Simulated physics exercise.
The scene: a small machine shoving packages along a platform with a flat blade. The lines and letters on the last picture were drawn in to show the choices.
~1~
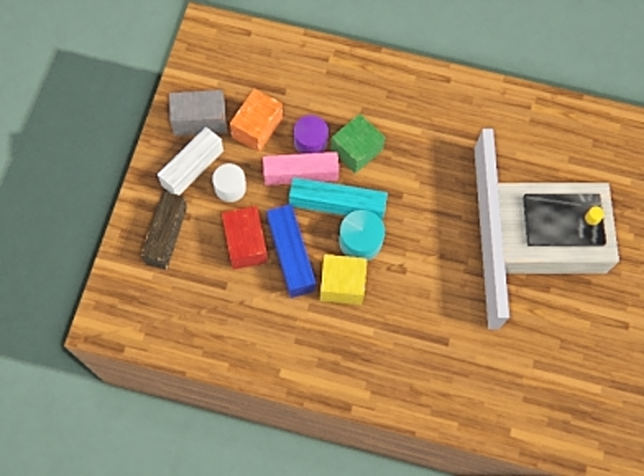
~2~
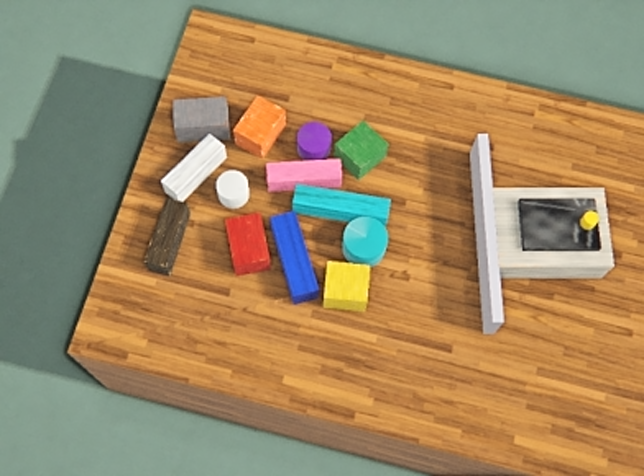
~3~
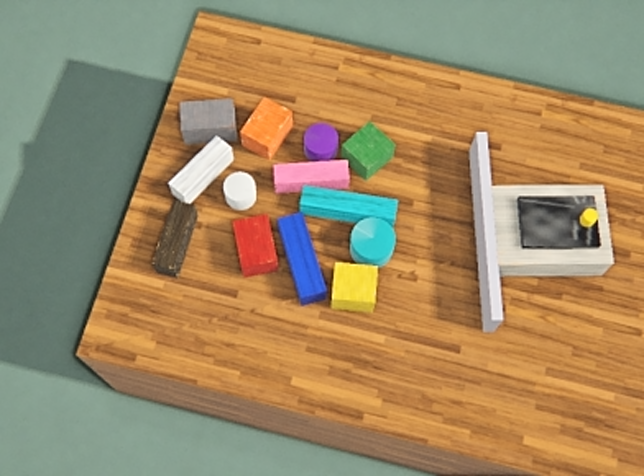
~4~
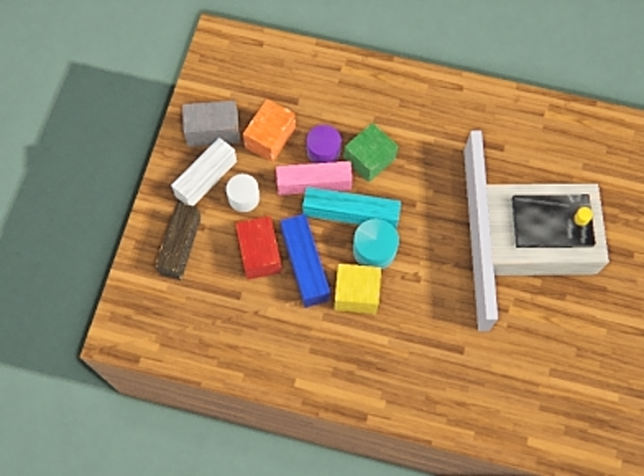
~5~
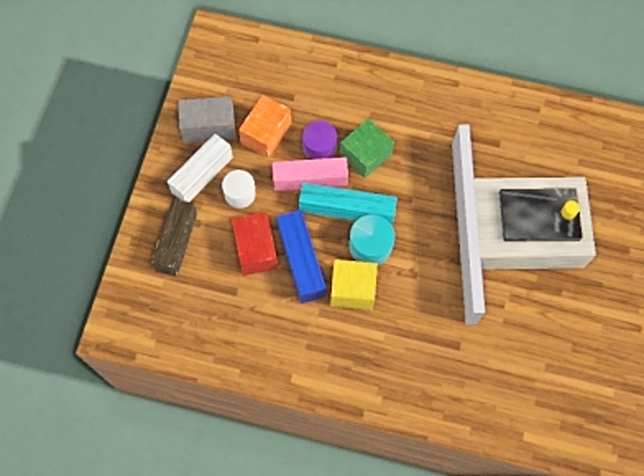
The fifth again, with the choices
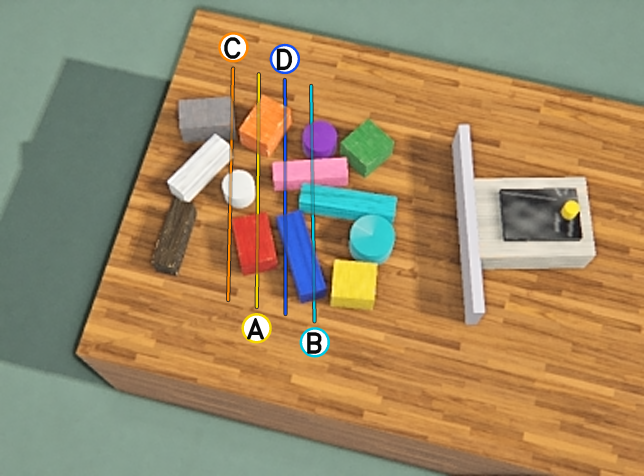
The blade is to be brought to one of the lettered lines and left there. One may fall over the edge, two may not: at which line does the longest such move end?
As far as mark A.
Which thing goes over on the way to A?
The grey crate goes over.
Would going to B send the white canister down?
By then, no.
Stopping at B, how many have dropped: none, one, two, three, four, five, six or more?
In all, none.
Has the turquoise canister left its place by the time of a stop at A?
By then, yes.
On the marked copy, A at (258, 185); B at (313, 198); C at (231, 179); D at (285, 191).
Following A. Soon after the start, robot (457, 196); green crate (357, 149); turquoise canister (366, 241).
Later, robot (379, 178); grey crate (184, 117); white stick (194, 171).
In the end, robot (323, 165); grey crate over the edge; white stick (145, 169); one fallen.
As for the rest, B is within the limit but short; C drops four; D is within the limit but short.
